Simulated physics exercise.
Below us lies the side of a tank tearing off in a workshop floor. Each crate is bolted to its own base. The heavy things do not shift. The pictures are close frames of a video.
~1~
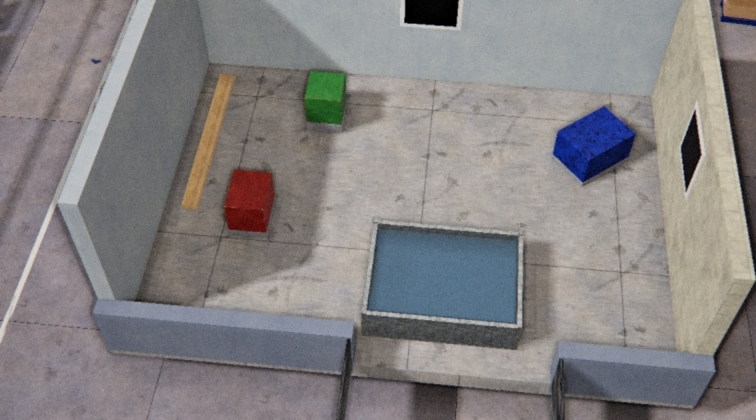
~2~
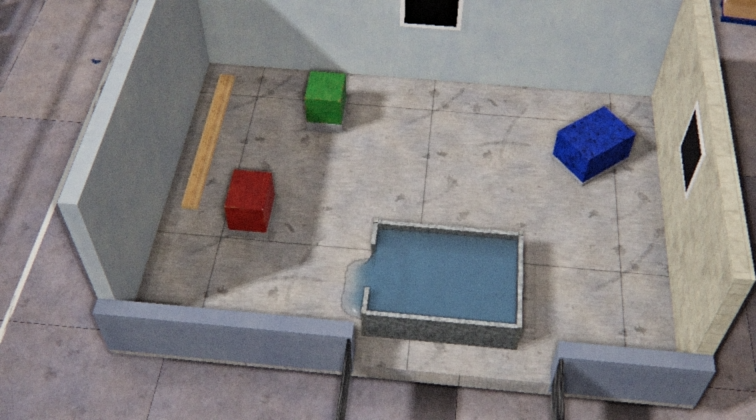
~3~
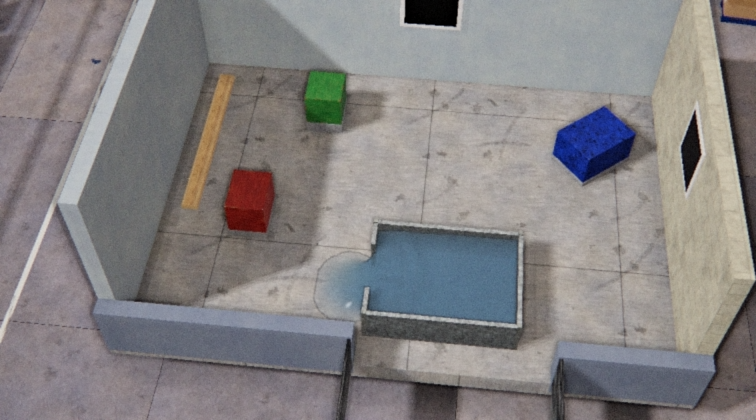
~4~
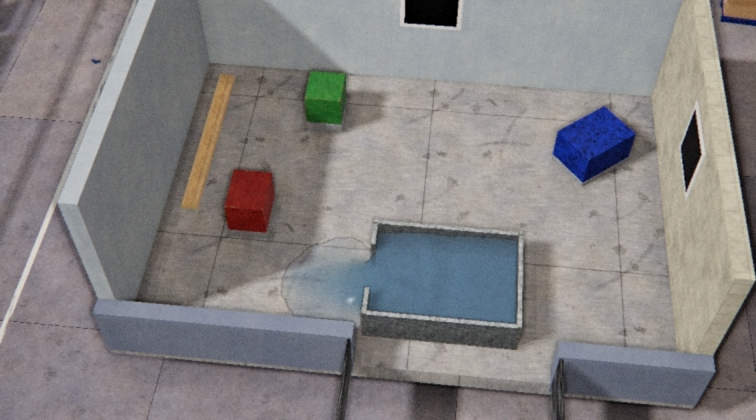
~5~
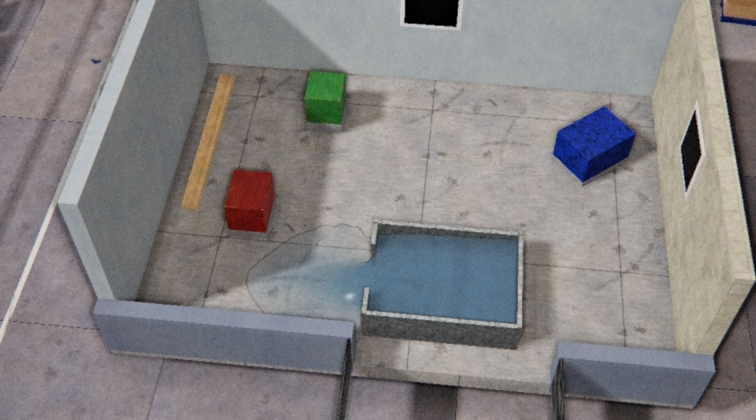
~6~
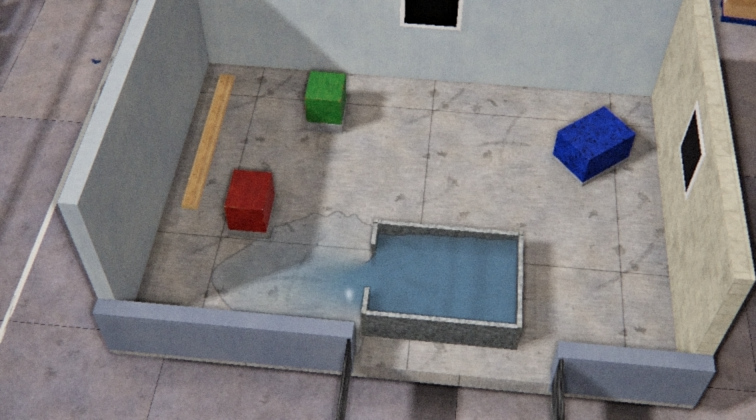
A tank of still water opens on its left side and water spreads leftward across the floor.
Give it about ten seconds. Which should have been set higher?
One by one: The red crate gets wet; the green crate stays dry; the blue crate stays dry.
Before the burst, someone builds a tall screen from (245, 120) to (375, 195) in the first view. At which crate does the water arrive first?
It is the crate marked red.
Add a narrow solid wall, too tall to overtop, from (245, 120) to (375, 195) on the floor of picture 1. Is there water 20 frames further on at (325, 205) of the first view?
At that place: Flooded.
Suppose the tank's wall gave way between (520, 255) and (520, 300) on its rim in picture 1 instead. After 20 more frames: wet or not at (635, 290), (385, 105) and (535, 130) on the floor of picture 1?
In turn: Covered, no water, not flooded.
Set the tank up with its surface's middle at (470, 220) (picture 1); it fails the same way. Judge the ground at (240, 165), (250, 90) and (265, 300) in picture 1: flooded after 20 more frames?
In turn: Under water, under water, awash.
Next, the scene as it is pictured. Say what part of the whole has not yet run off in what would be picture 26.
Some 100 per cent.
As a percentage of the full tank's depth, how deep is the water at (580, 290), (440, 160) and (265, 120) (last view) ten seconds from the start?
In that order: 0, 4 and 12 per cent.
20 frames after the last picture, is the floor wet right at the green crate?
My reading: Green yes.
A moment on, water covers 20 % of the floor; the red crate water round its plinth, the green crate not reached, the blue crate not reached.
Next, water covers 25 % of the floor; the red crate water round its plinth, the green crate water round its plinth, the blue crate not reached.
Then, water covers 35 % of the floor; the red crate water round its plinth, the green crate water round its plinth, the blue crate not reached.
Later, water covers 45 % of the floor; the red crate water round its plinth, the green crate water round its plinth, the blue crate not reached.
In the end, water covers 70 % of the floor; the red crate was topped, the green crate stayed above the water, the blue crate stayed above the water.
